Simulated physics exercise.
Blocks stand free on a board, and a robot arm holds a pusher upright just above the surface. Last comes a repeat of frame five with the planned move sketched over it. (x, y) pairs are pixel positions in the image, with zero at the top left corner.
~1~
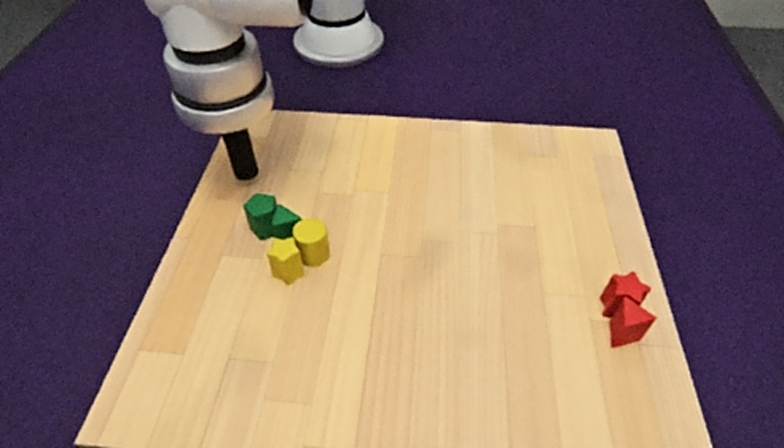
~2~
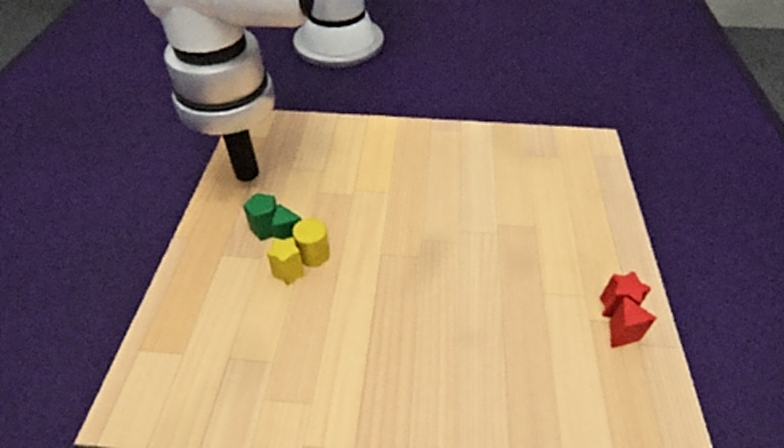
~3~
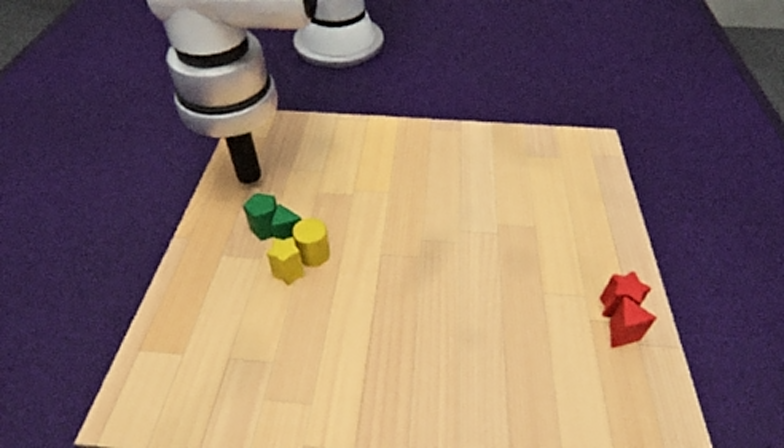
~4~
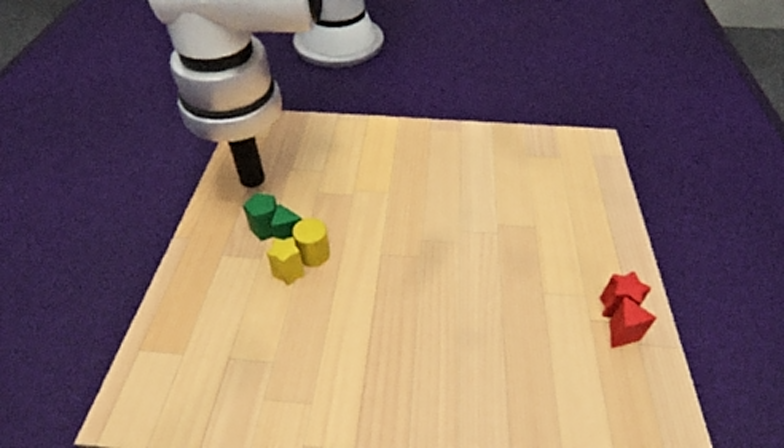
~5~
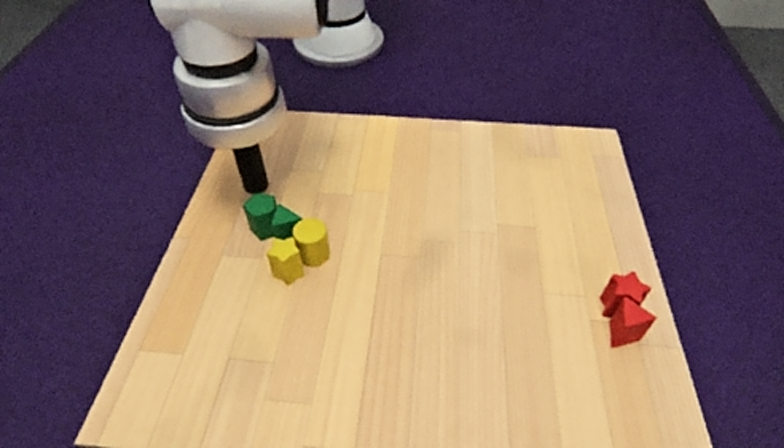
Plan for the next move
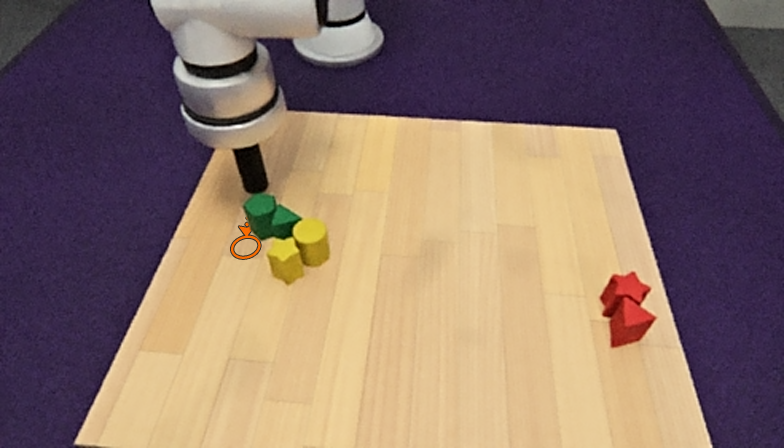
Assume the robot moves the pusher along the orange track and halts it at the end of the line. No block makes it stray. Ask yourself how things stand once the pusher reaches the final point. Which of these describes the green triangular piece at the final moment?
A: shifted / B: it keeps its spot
A.
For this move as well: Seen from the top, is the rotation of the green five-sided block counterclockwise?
My answer is yes.
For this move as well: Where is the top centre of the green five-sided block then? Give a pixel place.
When the path ends, it will be at (270, 221).
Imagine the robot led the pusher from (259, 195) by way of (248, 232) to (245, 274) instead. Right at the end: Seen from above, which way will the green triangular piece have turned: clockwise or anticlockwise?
From above, it turns counterclockwise.
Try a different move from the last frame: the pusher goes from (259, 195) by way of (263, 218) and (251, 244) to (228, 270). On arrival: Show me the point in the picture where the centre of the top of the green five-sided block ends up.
Expect it around (256, 242).
Drawn move, from (259, 195) through (248, 220) to (246, 247).
What follows on the original path. Halfway along, pusher (245, 212); green five-sided block (261, 205).
At the end, pusher (243, 239); green five-sided block (270, 221), turned 65° anticlockwise; yellow star block still; green triangular piece (297, 215), turned 15° anticlockwise; yellow disc (312, 231).
